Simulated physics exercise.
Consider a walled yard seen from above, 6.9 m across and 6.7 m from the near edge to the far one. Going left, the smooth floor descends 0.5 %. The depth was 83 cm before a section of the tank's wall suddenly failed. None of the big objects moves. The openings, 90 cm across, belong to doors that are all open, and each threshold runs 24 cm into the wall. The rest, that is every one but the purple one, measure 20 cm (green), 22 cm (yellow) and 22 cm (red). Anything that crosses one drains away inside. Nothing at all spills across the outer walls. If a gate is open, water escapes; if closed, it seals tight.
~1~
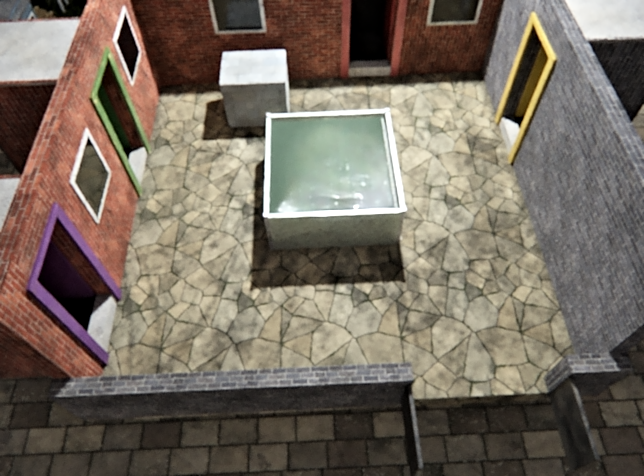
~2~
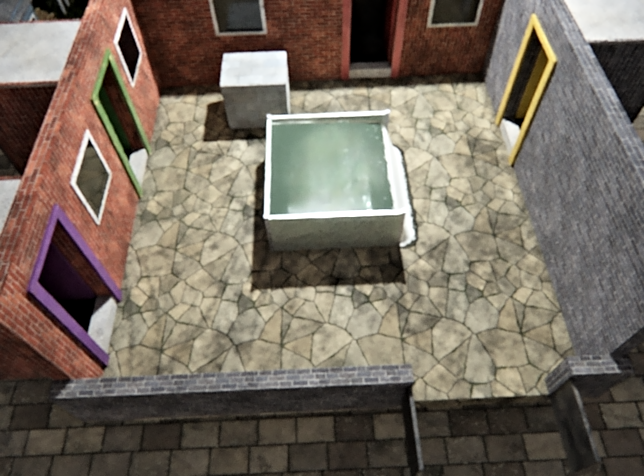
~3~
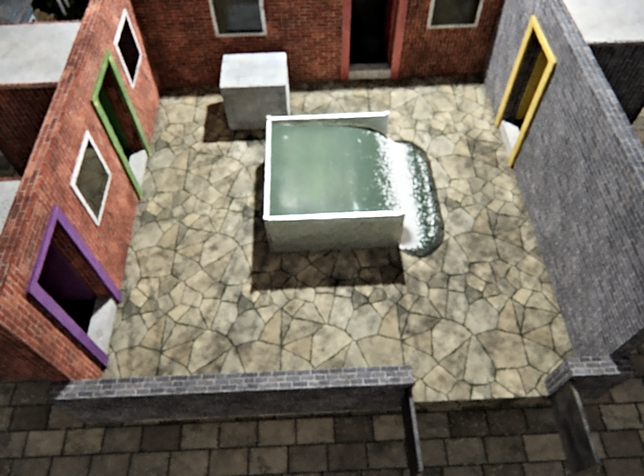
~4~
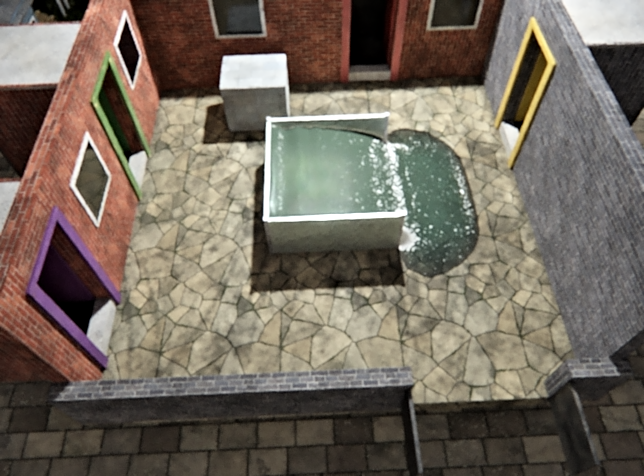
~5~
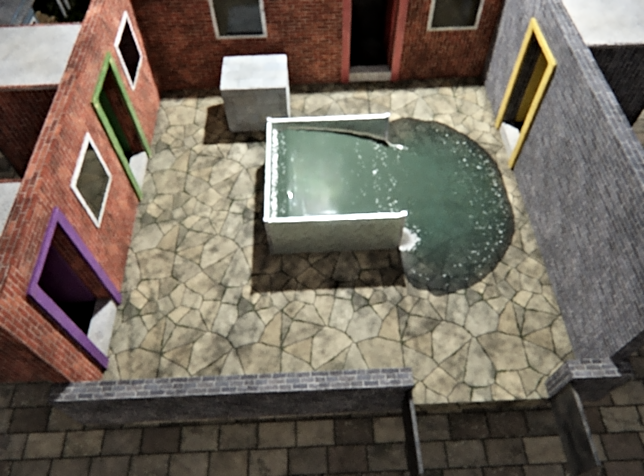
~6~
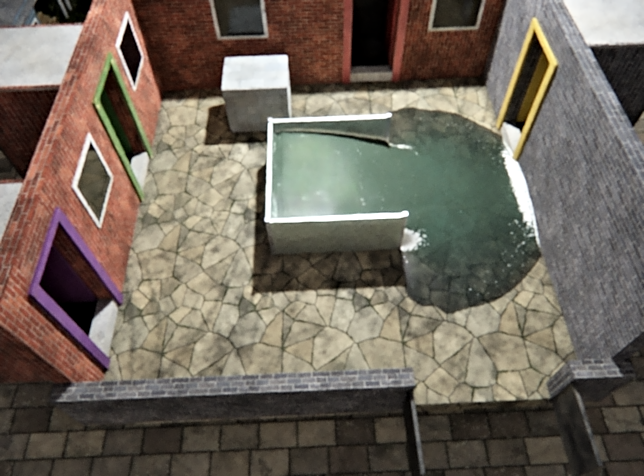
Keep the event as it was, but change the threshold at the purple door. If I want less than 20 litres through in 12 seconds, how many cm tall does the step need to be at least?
You would need about 6.5 cm.
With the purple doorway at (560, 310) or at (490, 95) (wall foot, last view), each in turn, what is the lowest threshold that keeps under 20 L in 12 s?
16 and 29 cm.
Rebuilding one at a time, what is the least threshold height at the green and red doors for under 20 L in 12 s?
You'd want some 6.5 cm at green and some 8.5 cm at red.
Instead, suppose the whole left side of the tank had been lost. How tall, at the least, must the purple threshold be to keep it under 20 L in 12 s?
Estimate: Near 19 cm.
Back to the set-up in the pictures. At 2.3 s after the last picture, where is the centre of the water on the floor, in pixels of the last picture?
Near (439, 190).
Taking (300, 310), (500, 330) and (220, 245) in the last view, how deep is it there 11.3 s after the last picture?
Roughly 6, 4 and 5 centimetres.
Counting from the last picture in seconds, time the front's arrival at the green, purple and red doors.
The green door at 4.5 seconds, the purple door at 5.0 seconds, the red door at 1.6 seconds.
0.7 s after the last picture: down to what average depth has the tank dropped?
I'd put it near 40 cm.
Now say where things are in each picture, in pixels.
The first picture shows the tank at (331, 163) is whole and still, 83 cm deep; the purple door at (86, 297) is dry.
In the second picture, the front is at (414, 225), 0.4 m from the gap at (390, 181); 0.6 m2 of floor is wet, 83 cm left at the back.
In the third picture, water pours out at (389, 185) and has run 0.8 m, to (439, 233); about 15 cm deep outside, 83 cm at the back.
In the fourth picture, the gap is at (389, 188), the front 1.4 m out at (474, 219); the back of the tank holds 80 cm.
In the fifth picture, the front is at (510, 221), 2.0 m from the gap at (389, 189); 6.3 m2 of floor is wet, 71 cm left at the back.
In the sixth picture, the gap is at (391, 190), the front 2.3 m out at (538, 249); the back of the tank holds 71 cm; 4.8 m in a straight line remain to the purple door at (88, 301).
Then, 0.7 s after the last picture water covers 30 % of the floor, deepest (52 cm) near (509, 194); it has not reached the purple door.
Then, 2.3 s after the last picture water covers 40 % of the floor, deepest (40 cm) near (483, 83); it has not reached the purple door.
Then, 11.3 s after the last picture water covers 100 % of the floor, deepest (11 cm) near (278, 369); 10 cm at the purple door, 0 litres in over its 25 cm threshold.
At the purple door as built, the water peaked near 11 cm, 10.1 s after the last picture.
With a threshold of 5.5 cm, 35 litres would have come in within the 12 s; with 7.5 cm, 10 litres. So under 20 litres takes about 6.5 cm.
